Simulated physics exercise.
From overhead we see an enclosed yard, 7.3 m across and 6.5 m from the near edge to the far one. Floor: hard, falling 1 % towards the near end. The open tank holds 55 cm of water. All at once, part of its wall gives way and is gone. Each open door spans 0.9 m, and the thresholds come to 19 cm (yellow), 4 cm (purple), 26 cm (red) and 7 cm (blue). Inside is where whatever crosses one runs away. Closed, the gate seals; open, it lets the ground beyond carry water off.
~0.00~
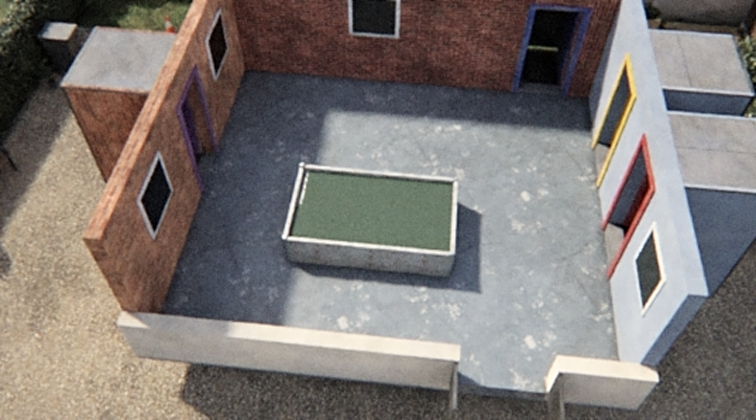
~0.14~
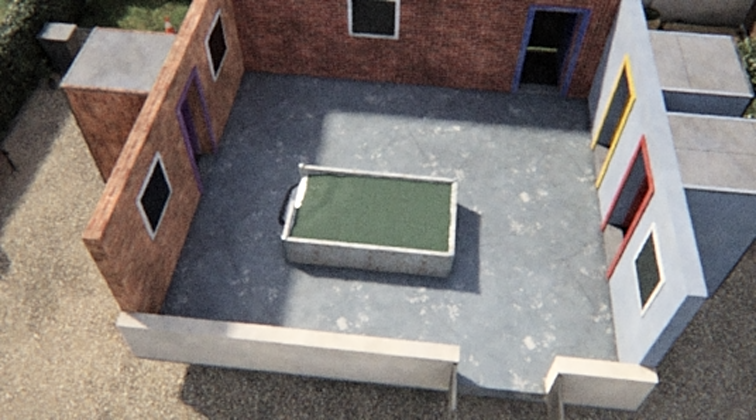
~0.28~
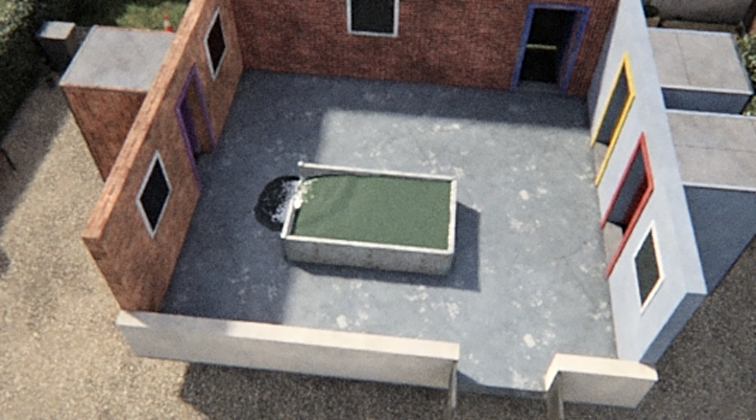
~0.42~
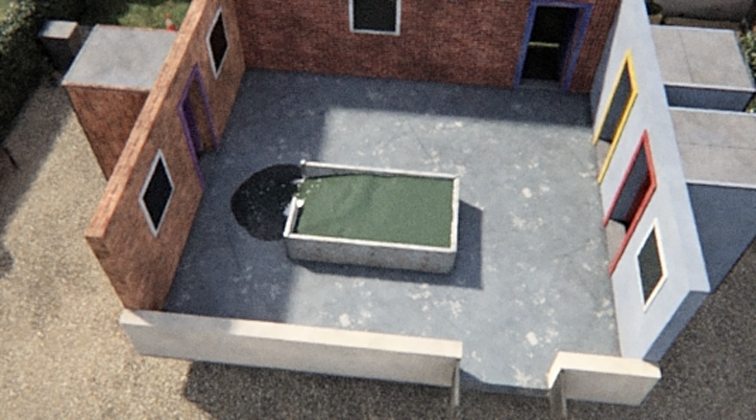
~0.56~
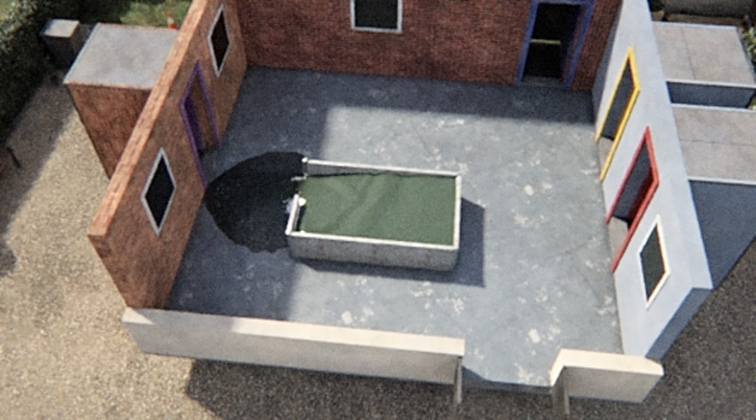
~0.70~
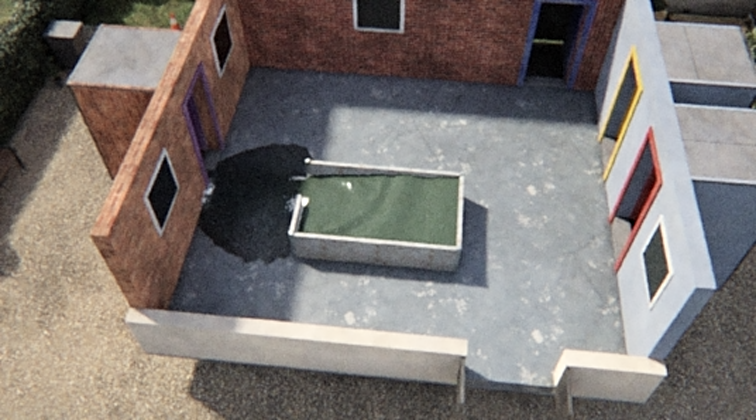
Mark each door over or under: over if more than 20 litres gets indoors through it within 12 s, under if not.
Yellow door: Under, purple door: Over, red door: Under, blue door: Under.
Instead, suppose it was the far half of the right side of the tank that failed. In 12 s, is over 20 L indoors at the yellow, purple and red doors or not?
Outcomes - yellow: Not exceeded, purple: Not exceeded, red: Not exceeded.
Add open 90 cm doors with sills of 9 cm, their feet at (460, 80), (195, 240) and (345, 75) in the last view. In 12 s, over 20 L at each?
In turn: Not over, above, below.
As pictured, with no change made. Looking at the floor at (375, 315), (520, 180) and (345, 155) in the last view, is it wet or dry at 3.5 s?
Respectively: Was missed, was missed, was missed.
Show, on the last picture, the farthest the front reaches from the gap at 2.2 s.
(249, 70).
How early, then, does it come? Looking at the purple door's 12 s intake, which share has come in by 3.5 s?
Roughly 55 percent is in by then.
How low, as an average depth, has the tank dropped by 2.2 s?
Some 38 cm on average.
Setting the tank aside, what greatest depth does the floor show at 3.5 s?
Up to near 21 cm.
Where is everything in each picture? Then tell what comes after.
The open tank at (373, 211) is whole and still, 55 cm deep, in the first picture.
Water pours out at (301, 201) and has run 0.5 m, to a hidden place; typically 8 cm deep outside, 55 cm at the open tank's back, in the second picture.
The front is at (261, 214), 0.7 m from the gap at (300, 199); 0.6 m2 of floor is under water; 55 cm left at the back of the open tank, in the third picture.
Water pours out at (303, 198) and has run 1.2 m, to (236, 202); typically 6 cm deep outside, 55 cm at the open tank's back, in the fourth picture.
The front is at (214, 185), 1.8 m from the gap at (305, 196); 2.5 m2 of floor is under water; 55 cm left at the back of the open tank, in the fifth picture.
Water pours out at (308, 196) and has run 2.0 m, to (206, 176); typically 4 cm deep outside, 55 cm at the open tank's back, in the sixth picture.
After 1.4 s water covers 10 % of the floor and is deepest (32 cm) near (304, 201); yellow door not reached, purple door 13 cm at the sill, 46 L in, red door not reached, blue door not reached.
After 2.2 s water covers 15 % of the floor and is deepest (30 cm) near (306, 193); yellow door not reached, purple door 17 cm at the sill, 140 L in, red door not reached, blue door not reached.
After 3.5 s water covers 25 % of the floor and is deepest (21 cm) near (164, 323); yellow door not reached, purple door 18 cm at the sill, 279 L in, red door not reached, blue door not reached.
After 7.0 s water covers 65 % of the floor and is deepest (13 cm) near (161, 333); yellow door not reached, purple door 11 cm at the sill, 450 L in, red door not reached, blue door not reached.
After 12.0 s water covers 90 % of the floor and is deepest (8 cm) near (161, 333); yellow door 2 cm at the sill, 0 L in, purple door 7 cm at the sill, 524 L in, red door 3 cm at the sill, 0 L in, blue door not reached.
